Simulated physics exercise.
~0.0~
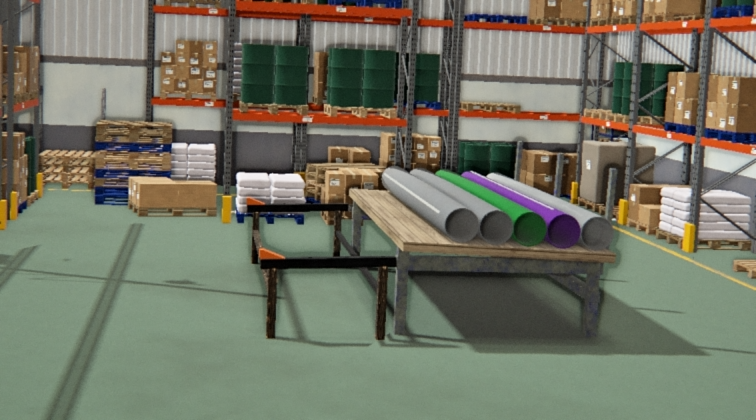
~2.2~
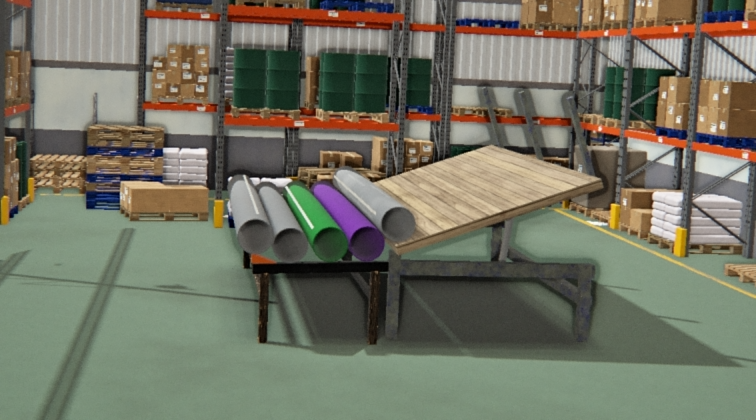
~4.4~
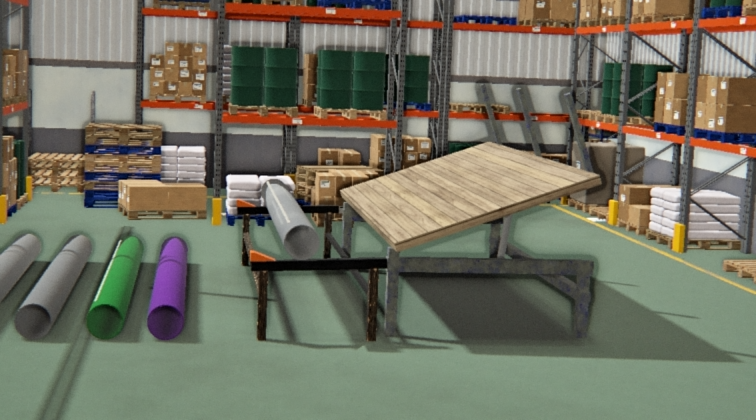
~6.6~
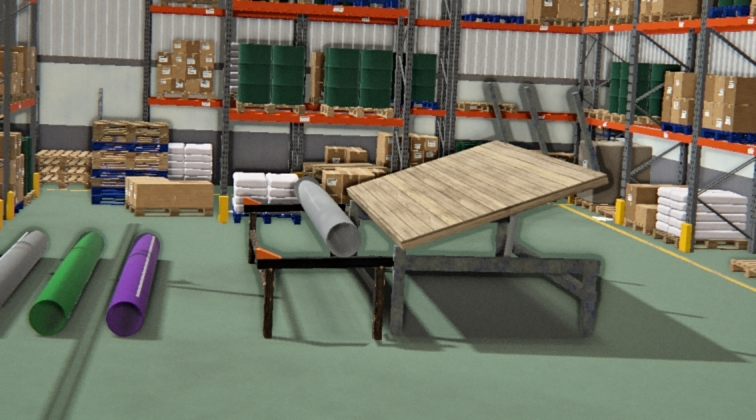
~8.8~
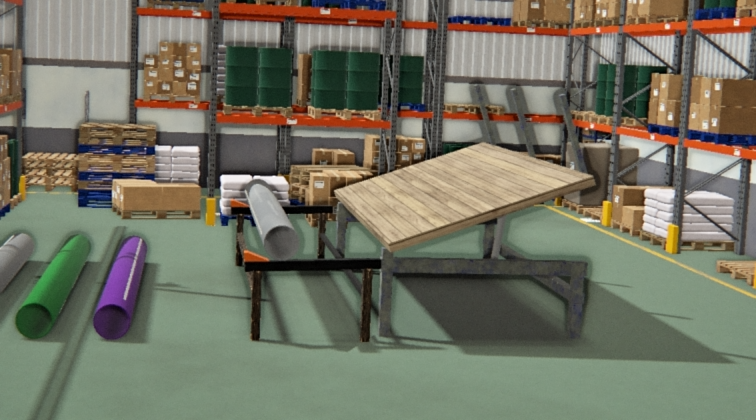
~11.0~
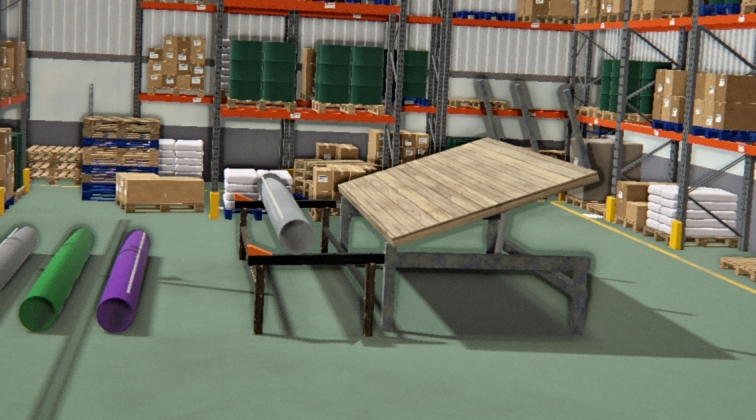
A warehouse with green flooring and tall racks of boxes and green drums is seen from the front, the view swaying slightly. On the right, a wooden deck holds five plastic pipes, ends facing us, three grey, one green and one purple, beside a low dark rack on the left. The deck tilts up on its right side, and the pipes roll left onto the rack, crowding together. Four go over its far end to the floor, including the green and purple. They settle at the left, some passing from view, while one grey pipe remains on the rack.
